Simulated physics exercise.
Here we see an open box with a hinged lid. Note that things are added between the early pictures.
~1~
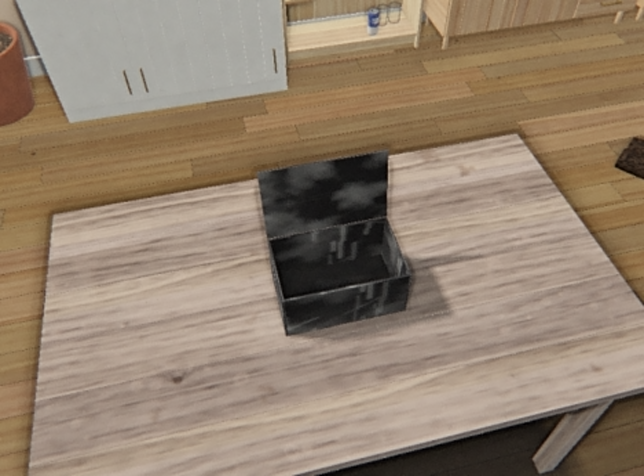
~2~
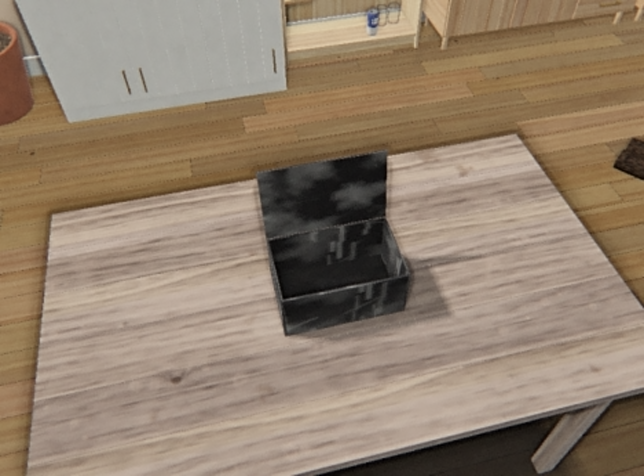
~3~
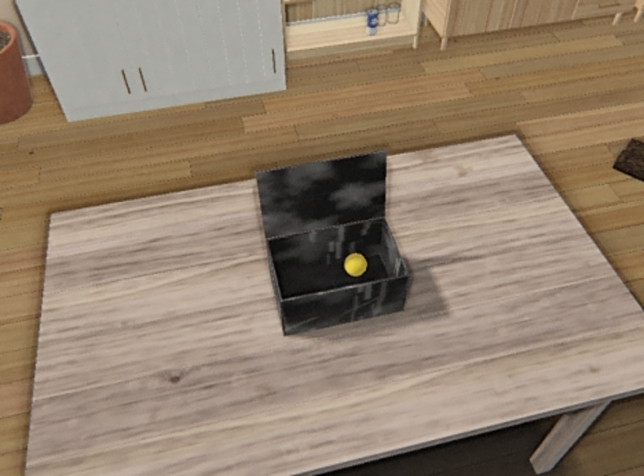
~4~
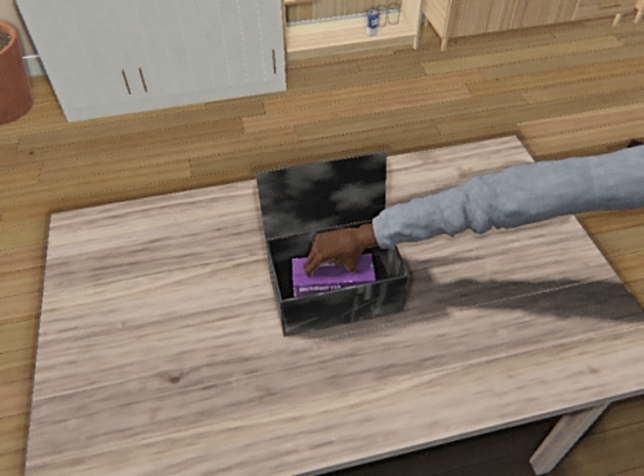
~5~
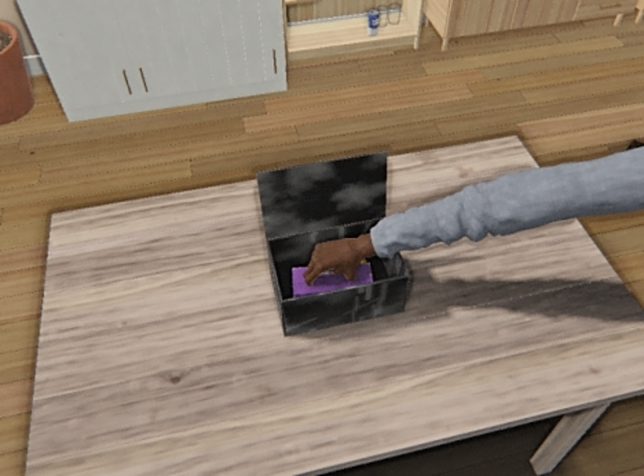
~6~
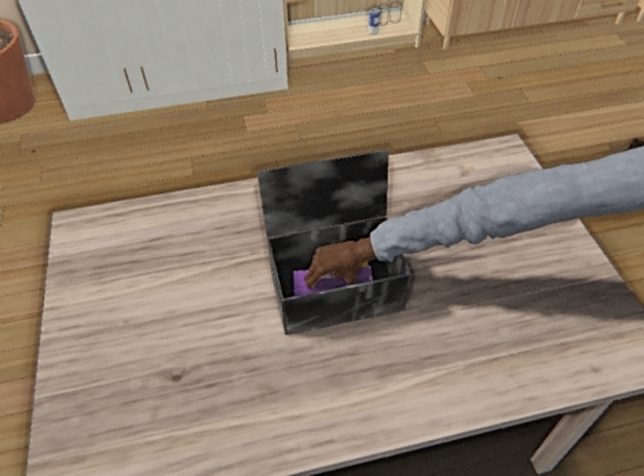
A yellow lemon appears inside the open black box on the wooden table, which is empty at first. Then a hand in a blue-grey sleeve, reaching in from the right, holds a purple carton in the box and lowers it slightly deeper, still gripping it.
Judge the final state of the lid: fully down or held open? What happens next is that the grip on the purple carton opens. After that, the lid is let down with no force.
My guess is the lid ends up seated.
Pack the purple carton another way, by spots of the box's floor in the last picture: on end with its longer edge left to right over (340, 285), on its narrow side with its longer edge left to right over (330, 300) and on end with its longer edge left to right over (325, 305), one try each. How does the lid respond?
With the first placement it doesn't close, with the second it closes properly, and with the third it doesn't close.
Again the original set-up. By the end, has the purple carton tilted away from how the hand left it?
By the end it has kept its angle.
Then, 1.10 s later than the last frame, lid starting down.
Then, 1.60 s later than the last frame, lid 58° above the rim.
Then, 1.90 s later than the last frame, lid 34° above the rim.
Then, 2.20 s later than the last frame, lid 5° above the rim.
When it is over, lid shut; both as before. End places, in pixels of the last picture, purple carton near (333, 290).
